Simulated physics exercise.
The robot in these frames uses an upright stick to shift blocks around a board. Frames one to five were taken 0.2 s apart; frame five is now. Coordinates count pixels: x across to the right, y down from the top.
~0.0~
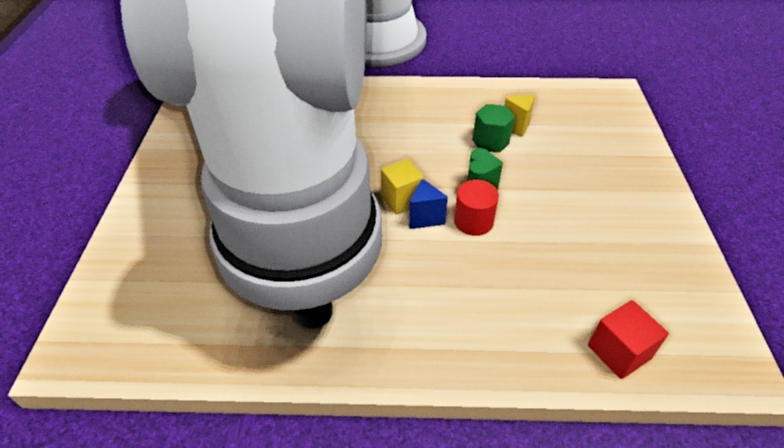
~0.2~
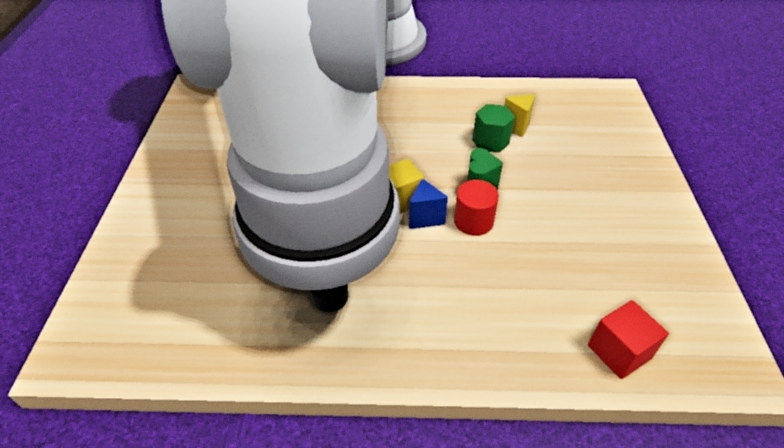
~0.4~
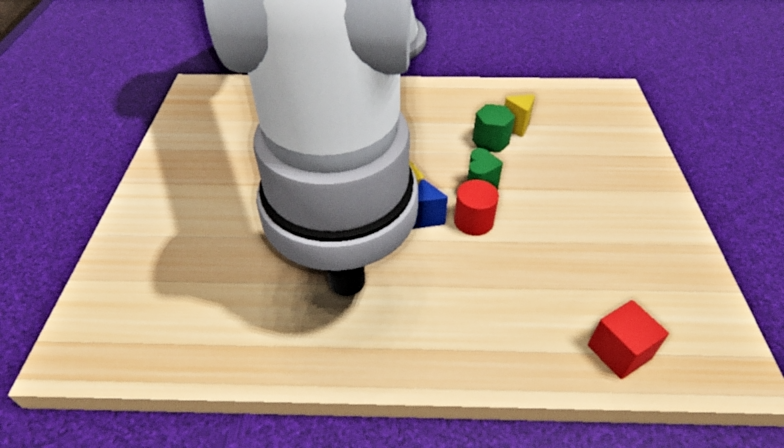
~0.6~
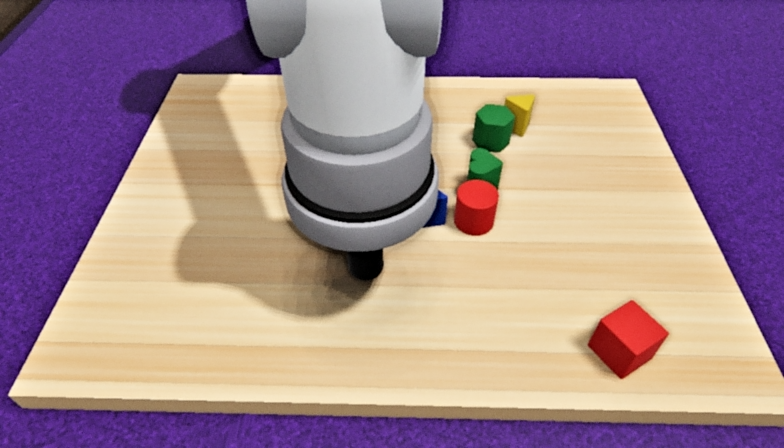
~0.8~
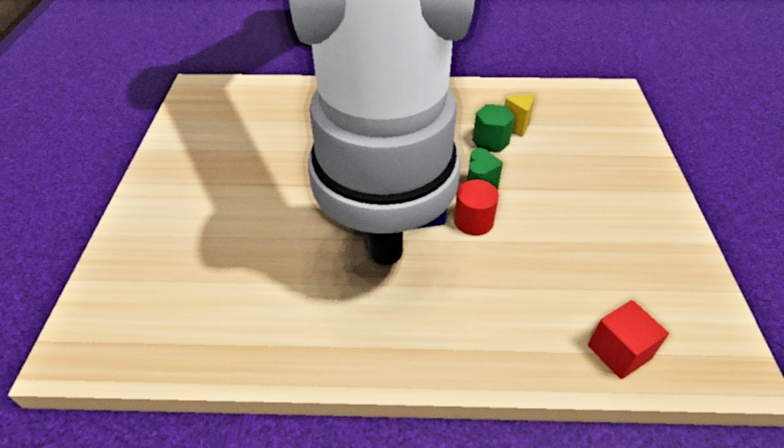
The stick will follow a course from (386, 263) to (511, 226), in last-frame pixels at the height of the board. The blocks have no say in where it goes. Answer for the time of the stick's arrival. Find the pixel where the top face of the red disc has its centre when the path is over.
It comes to (506, 173).
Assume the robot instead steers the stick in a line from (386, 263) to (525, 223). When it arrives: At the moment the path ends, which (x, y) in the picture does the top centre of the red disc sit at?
Its top middle: (507, 173).
What follows on the original path. One third of the way, stick at (430, 241); nothing pushed yet.
Two thirds of the way, stick at (473, 228); red disc at (489, 186).
At the end, stick at (513, 217); blue triangle not moved; red disc at (506, 173); green heart-shaped block at (483, 155).
